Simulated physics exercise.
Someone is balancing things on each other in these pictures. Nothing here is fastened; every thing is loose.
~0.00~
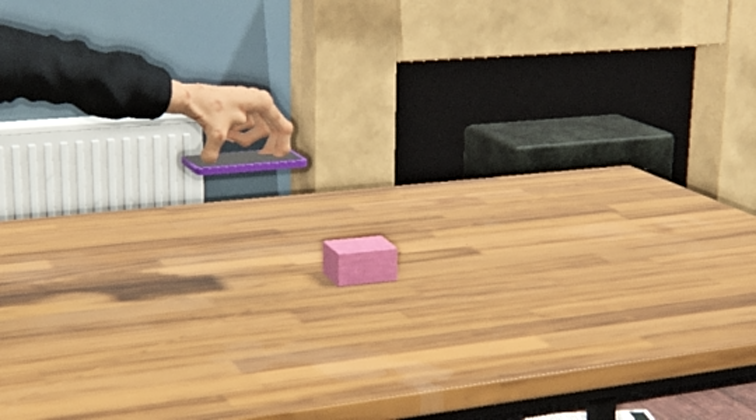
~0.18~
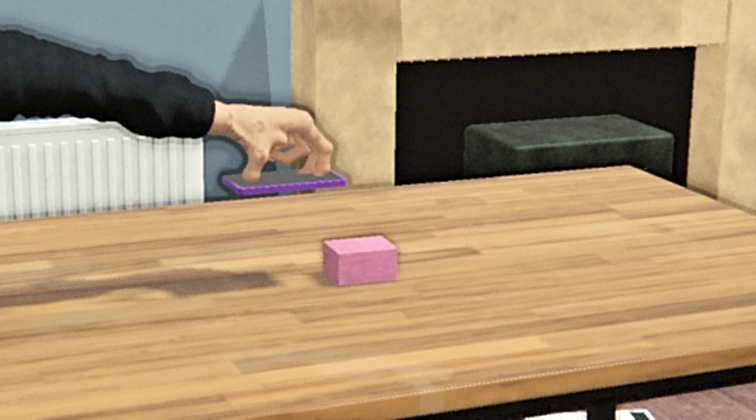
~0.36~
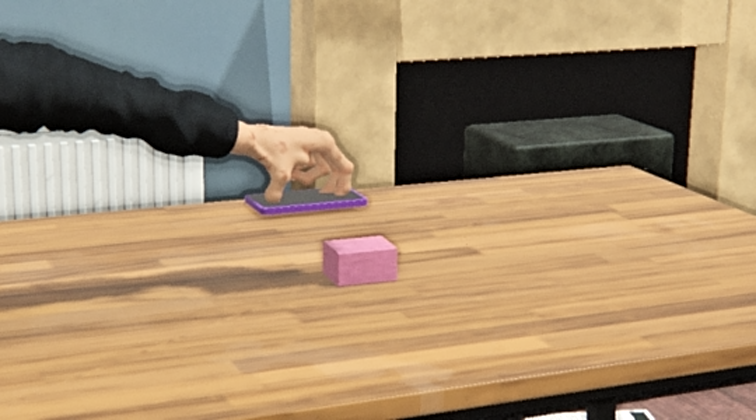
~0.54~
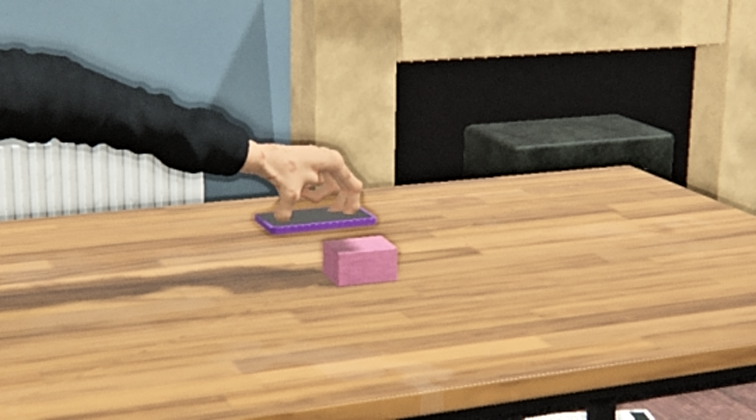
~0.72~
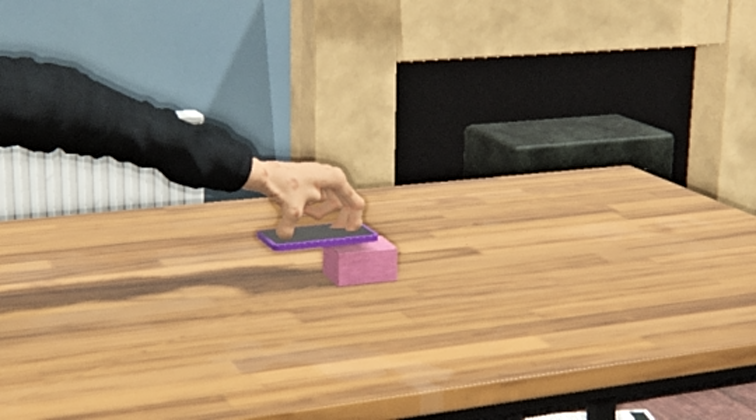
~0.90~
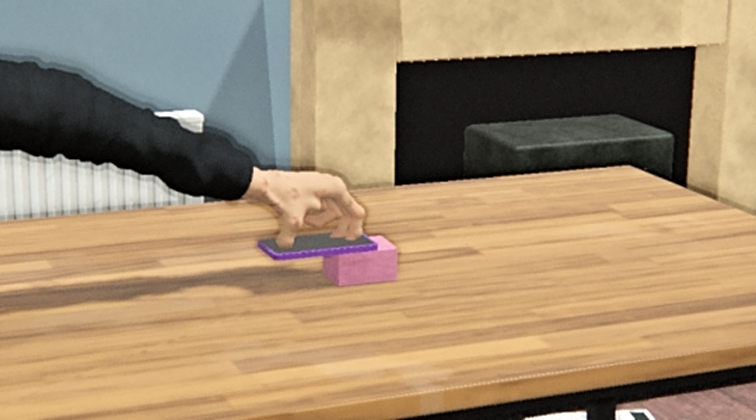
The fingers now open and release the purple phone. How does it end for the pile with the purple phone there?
The tower does not stay put.
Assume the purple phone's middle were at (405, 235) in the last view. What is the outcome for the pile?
What happens next is that it tips over.
After 1.10 s, purple phone tipped 24° from how it was near (318, 251).
After 1.30 s, purple phone tipped 32° from how it was near (320, 252).
After 2.00 s, purple phone tipped 31° from how it was near (320, 252).
At rest (2.4 s), left askew, purple phone; pink block in place. Seen from the same camera at the end, purple phone near (320, 252). The pile gives way.
